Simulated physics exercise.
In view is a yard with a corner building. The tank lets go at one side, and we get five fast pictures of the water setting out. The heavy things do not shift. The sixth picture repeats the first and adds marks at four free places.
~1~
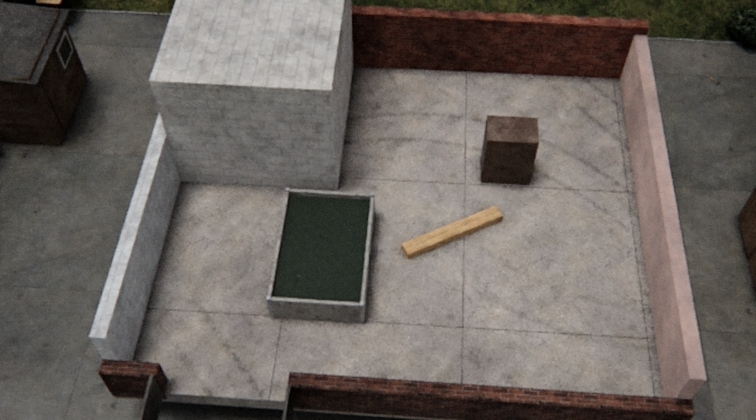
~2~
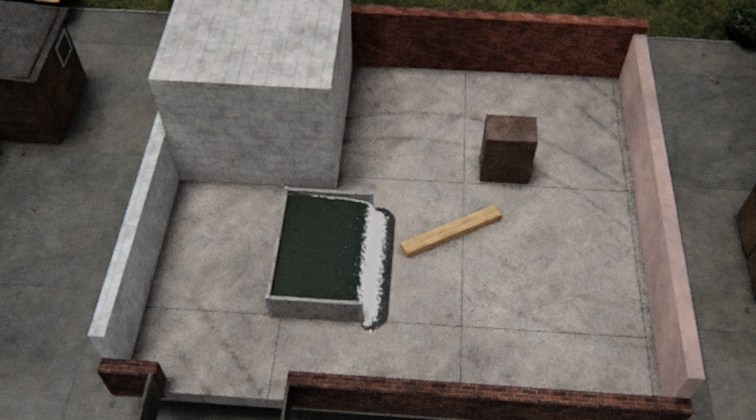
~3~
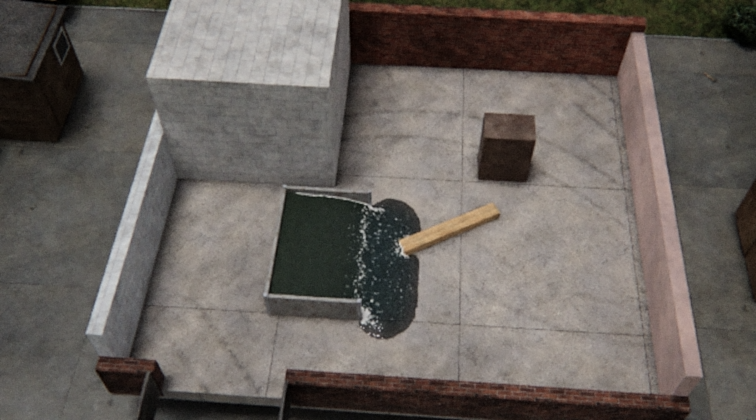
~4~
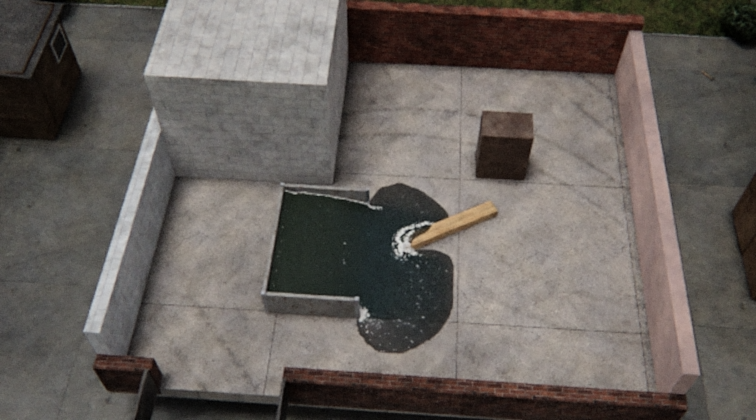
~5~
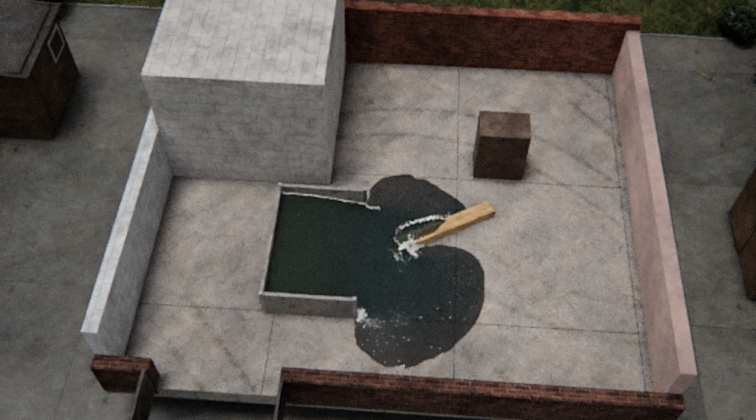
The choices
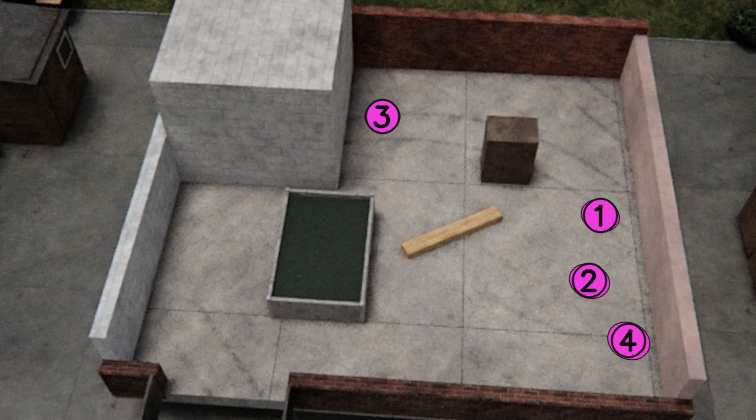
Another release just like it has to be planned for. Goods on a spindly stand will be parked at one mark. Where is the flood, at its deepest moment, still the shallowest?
The best place is 3.
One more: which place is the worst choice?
Here it is place 4.
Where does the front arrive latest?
The answer is 3.
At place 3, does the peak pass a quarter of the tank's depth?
No, less.
In magenta, 1 at (600, 215); 2 at (589, 280); 3 at (382, 116); 4 at (628, 340).
For place 1, the water peaks at about 25 % of the depth that stood in the tank.
For place 2, the water peaks at about 28 % of the depth that stood in the tank.
For place 3, the water peaks at about 13 % of the depth that stood in the tank.
For place 4, the water peaks at about 44 % of the depth that stood in the tank.
